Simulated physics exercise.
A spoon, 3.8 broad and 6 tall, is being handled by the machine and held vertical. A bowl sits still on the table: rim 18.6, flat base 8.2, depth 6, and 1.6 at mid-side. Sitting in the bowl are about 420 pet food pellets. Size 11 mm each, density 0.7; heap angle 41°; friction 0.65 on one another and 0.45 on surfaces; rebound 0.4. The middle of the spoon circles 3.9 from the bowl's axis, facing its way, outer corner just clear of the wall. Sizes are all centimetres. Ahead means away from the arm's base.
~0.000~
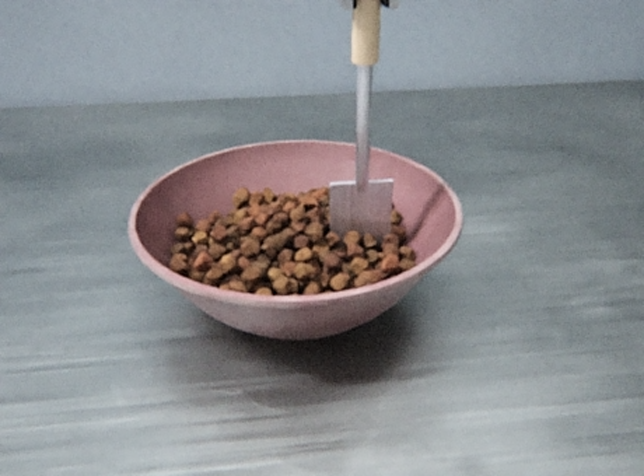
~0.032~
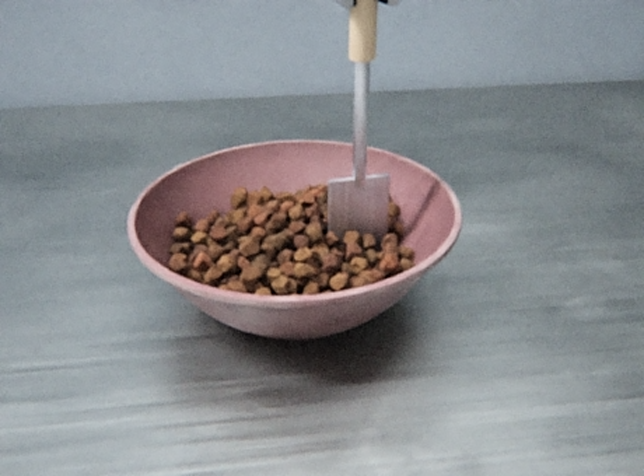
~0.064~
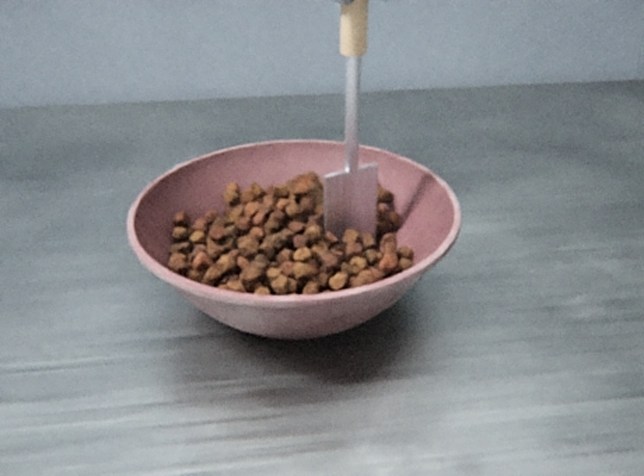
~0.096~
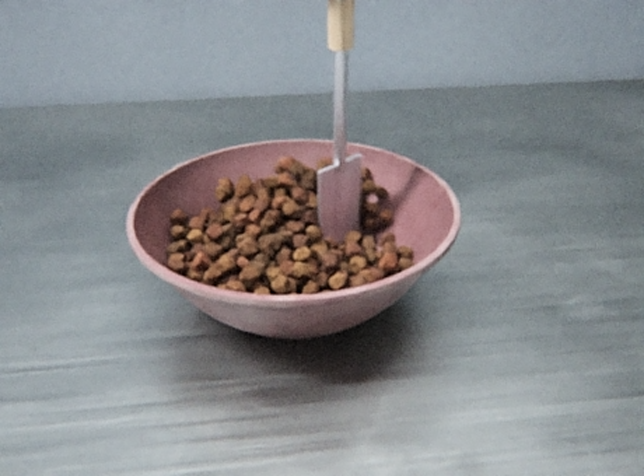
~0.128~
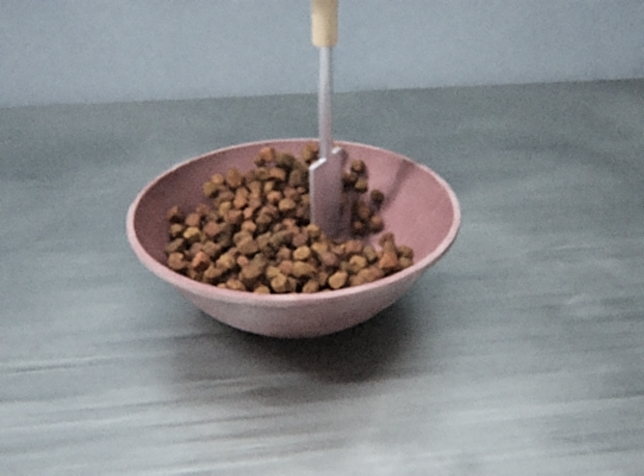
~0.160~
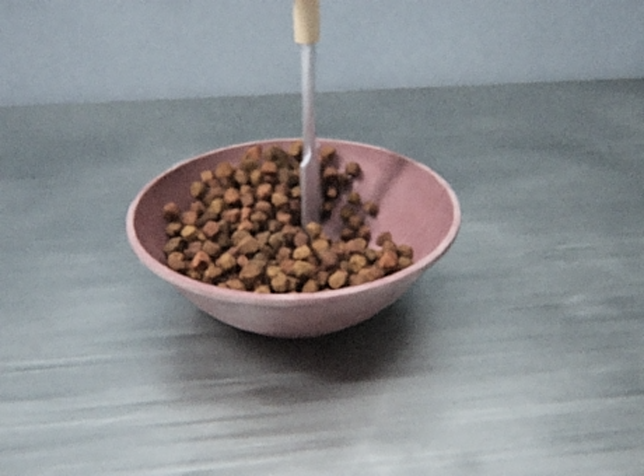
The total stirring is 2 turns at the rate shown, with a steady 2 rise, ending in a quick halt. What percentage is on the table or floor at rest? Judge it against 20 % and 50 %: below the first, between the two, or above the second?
Below 20 %.
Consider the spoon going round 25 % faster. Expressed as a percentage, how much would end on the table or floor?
Near 15 in a hundred, it would be.
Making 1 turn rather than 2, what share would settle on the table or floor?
That would give some 10 percent.
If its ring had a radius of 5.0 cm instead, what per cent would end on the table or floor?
It would be near 15 per cent.
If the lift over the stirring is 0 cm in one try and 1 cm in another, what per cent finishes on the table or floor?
Close to 20 percent and close to 15 percent.
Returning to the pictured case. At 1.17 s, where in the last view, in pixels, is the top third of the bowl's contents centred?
Somewhere around (251, 238), I think.
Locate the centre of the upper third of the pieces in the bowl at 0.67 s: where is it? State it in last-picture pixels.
I'd put its middle near (389, 214).
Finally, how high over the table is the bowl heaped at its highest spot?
About 7.0 centimetres.
After 0.67 s, 326° round, highest piece 8 above the table; 381 in the bowl, 29 on the table or floor, 5 in flight or on the tool.
After 1.17 s, 222° round, highest piece 7 above the table; 373 in the bowl, 41 on the table or floor, 1 in flight or on the tool.
After 1.63 s, 0° round, highest piece 7 above the table; 372 in the bowl, 43 on the table or floor.
After 2.33 s, 0° round, highest piece 7 above the table; 372 in the bowl, 43 on the table or floor.
At rest, 372 in the bowl, 43 on the table or floor. That is 10 % on the table or floor.
